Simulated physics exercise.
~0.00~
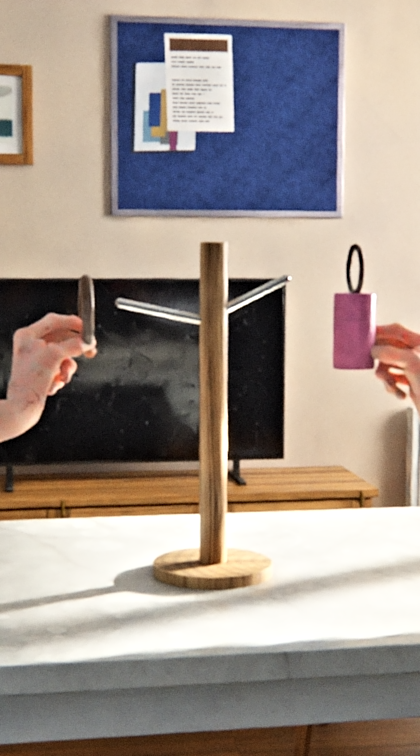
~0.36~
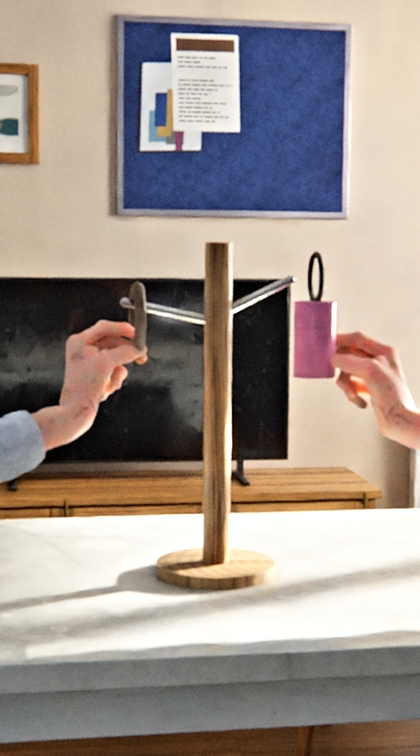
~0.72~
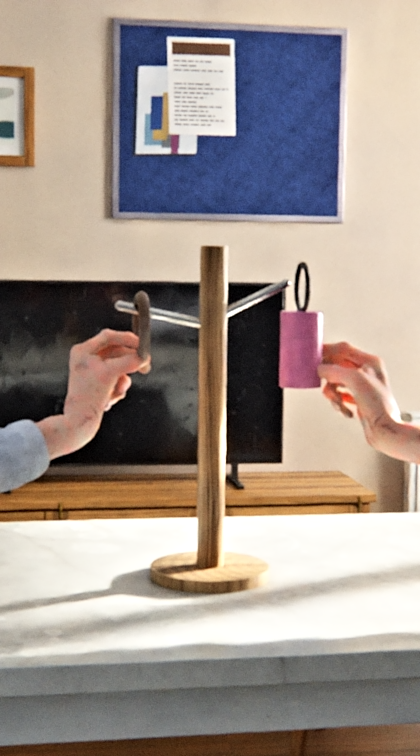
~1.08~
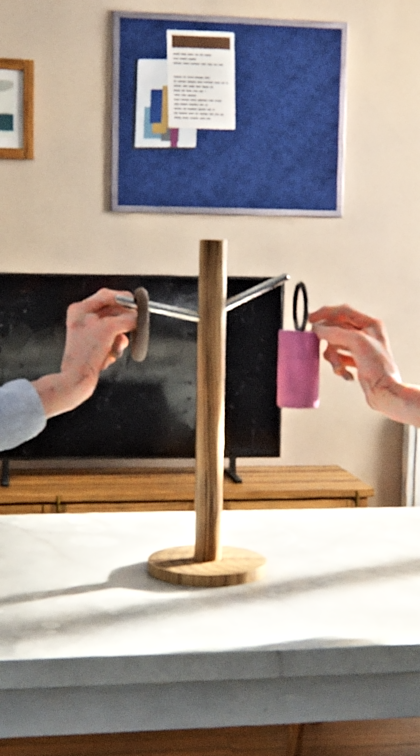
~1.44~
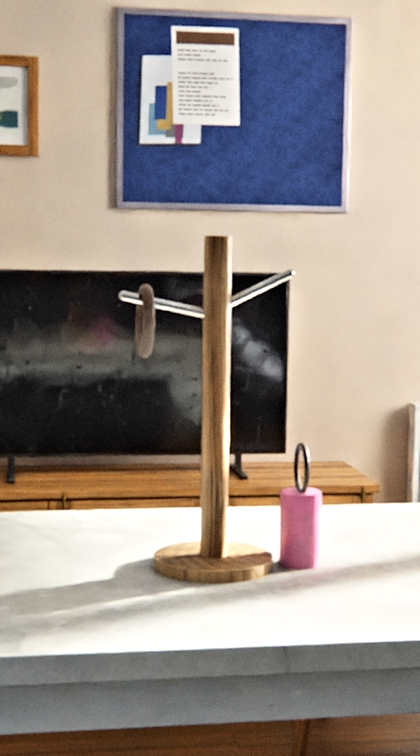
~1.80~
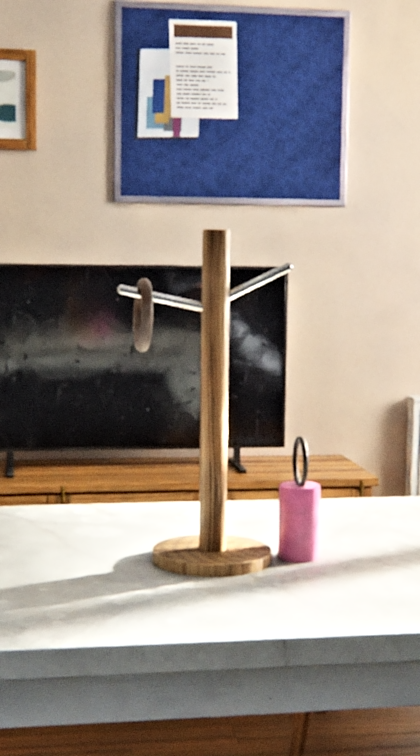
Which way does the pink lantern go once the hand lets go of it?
It moves down, ending up on the table beside the base of the stand.
